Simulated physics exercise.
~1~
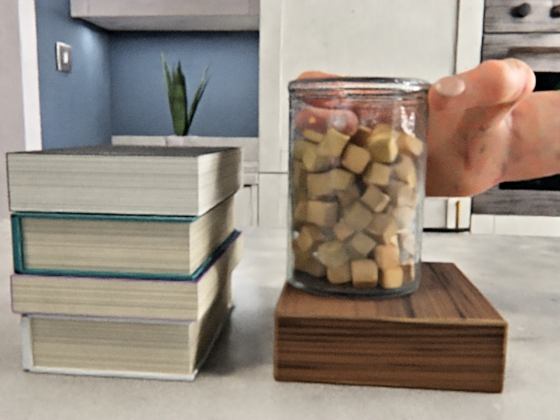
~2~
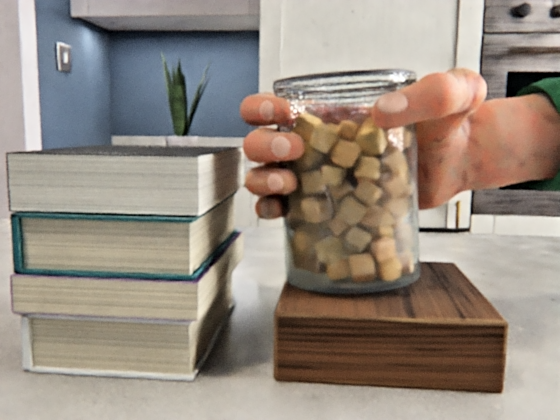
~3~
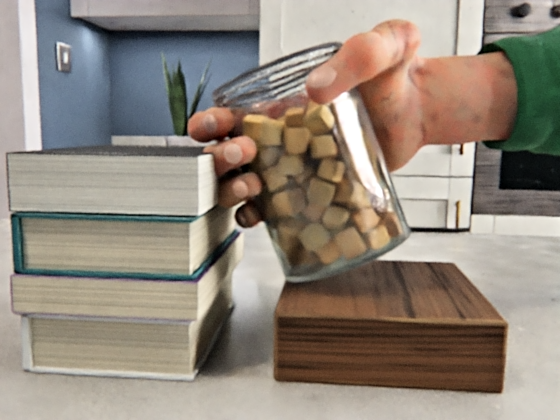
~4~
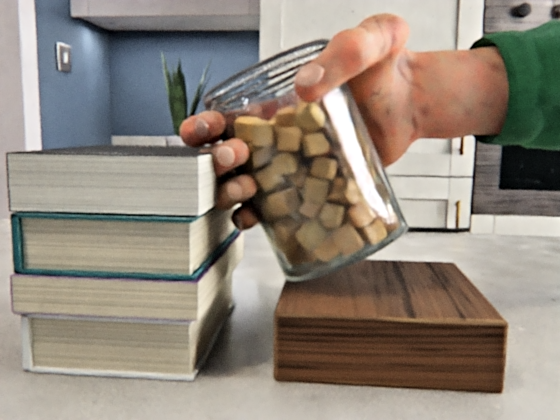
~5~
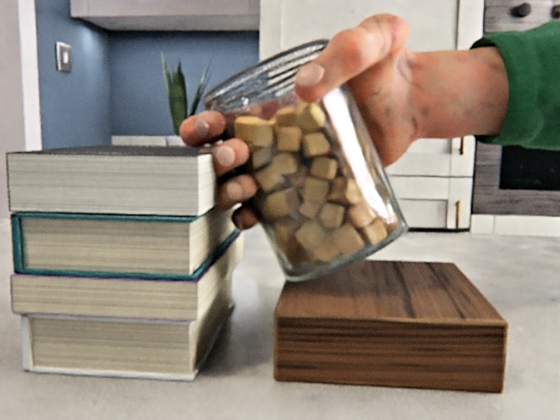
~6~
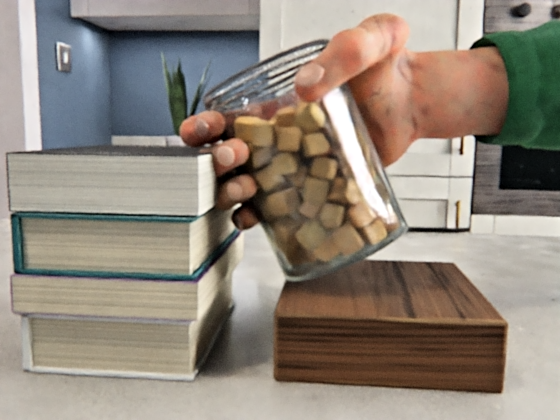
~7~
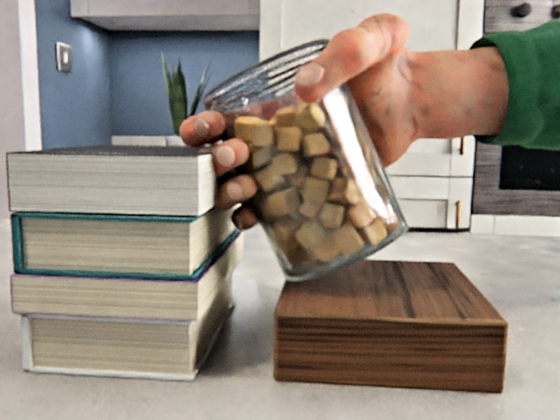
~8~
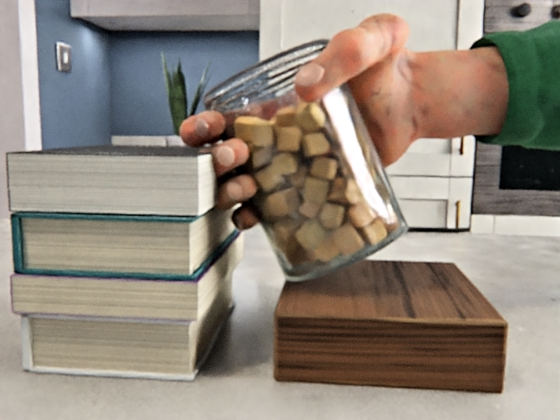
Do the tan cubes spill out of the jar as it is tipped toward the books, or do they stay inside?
The cubes stay inside the jar. None of them come out, even as it leans against the books.
